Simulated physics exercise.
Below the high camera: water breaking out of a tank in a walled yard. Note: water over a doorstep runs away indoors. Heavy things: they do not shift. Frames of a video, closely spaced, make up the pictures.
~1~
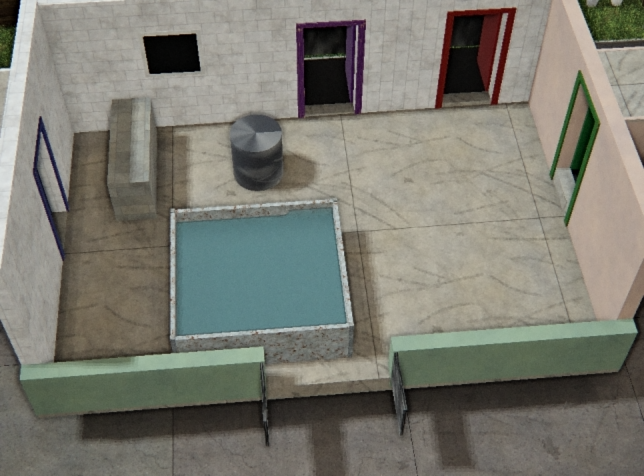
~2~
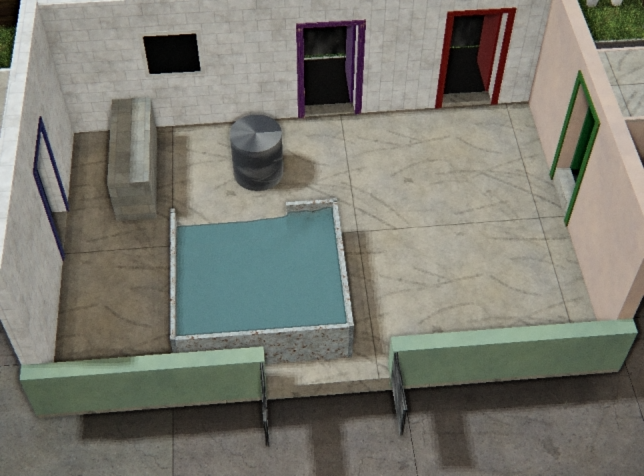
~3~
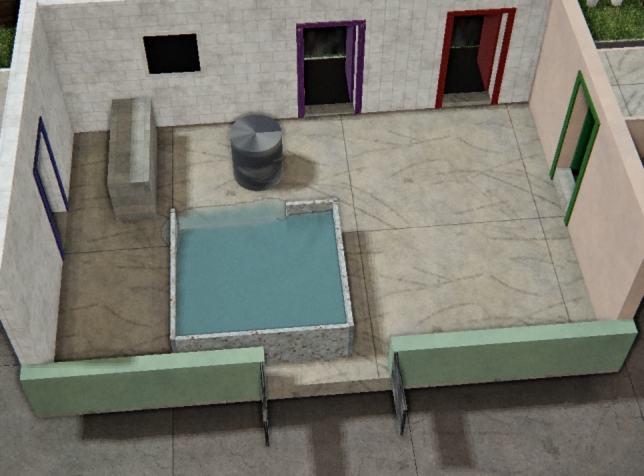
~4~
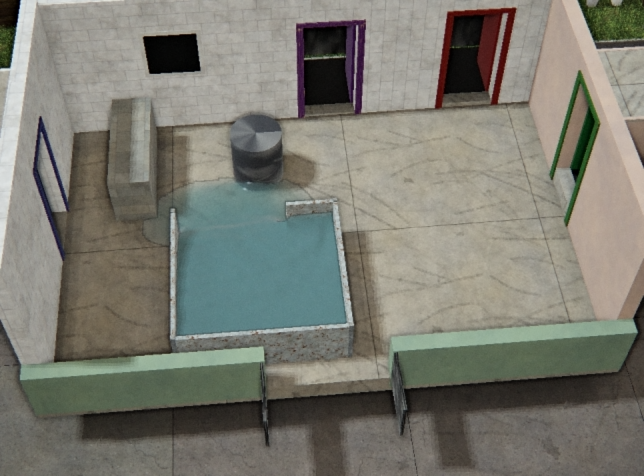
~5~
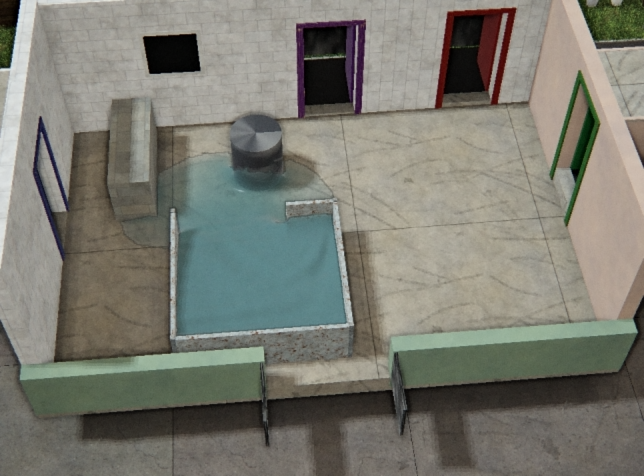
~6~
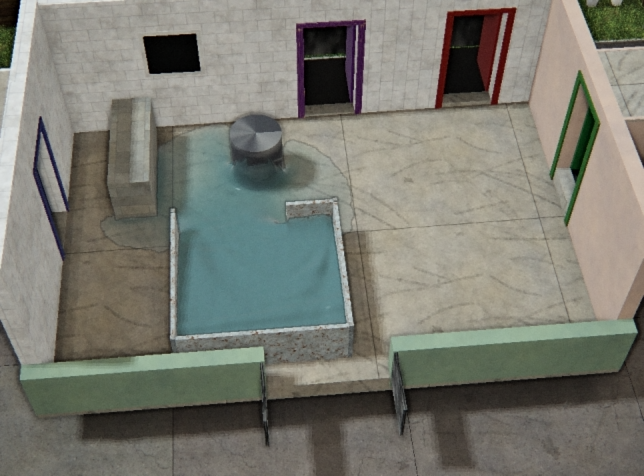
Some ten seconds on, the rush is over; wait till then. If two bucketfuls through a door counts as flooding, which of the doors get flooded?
The blue door gets flooded; the purple door gets flooded; the red door gets flooded; the green door does not get flooded.
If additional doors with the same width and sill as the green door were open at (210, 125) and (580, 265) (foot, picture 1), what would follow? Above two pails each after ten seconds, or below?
Door by door: Ends up above, then ends up below.
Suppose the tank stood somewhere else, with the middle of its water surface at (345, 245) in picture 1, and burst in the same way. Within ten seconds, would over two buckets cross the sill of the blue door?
Blue: Overshoots.
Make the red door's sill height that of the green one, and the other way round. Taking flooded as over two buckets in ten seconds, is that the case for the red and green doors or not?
Pretty sure the red door remains short while the green door crosses the line.
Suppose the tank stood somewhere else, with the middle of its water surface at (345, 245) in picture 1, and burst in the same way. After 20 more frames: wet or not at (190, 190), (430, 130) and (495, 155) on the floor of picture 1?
Taking the three spots in turn, I'd say drenched, then drenched, then drenched.
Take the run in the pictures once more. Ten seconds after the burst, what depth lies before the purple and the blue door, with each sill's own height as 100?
Some 250 percent, then some 370 percent.
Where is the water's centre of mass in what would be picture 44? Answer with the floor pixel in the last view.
I would point to (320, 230).
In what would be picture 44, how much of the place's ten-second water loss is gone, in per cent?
My estimate is roughly 25 percent.
A moment on, water covers 25 % of the floor; the blue door under two buckets in, the purple door under two buckets in, the red door not reached, the green door not reached.
Next, water covers 45 % of the floor; the blue door over two buckets in, the purple door under two buckets in, the red door wet at the sill, nothing in, the green door not reached.
Then, water covers 70 % of the floor; the blue door over two buckets in, the purple door over two buckets in, the red door wet at the sill, nothing in, the green door wet at the sill, nothing in.
Later, water covers 90 % of the floor; the blue door over two buckets in, the purple door over two buckets in, the red door over two buckets in, the green door wet at the sill, nothing in.
In the end, water covers 100 % of the floor; the blue door far over two buckets in, the purple door far over two buckets in, the red door over two buckets in, the green door wet at the sill, nothing in.
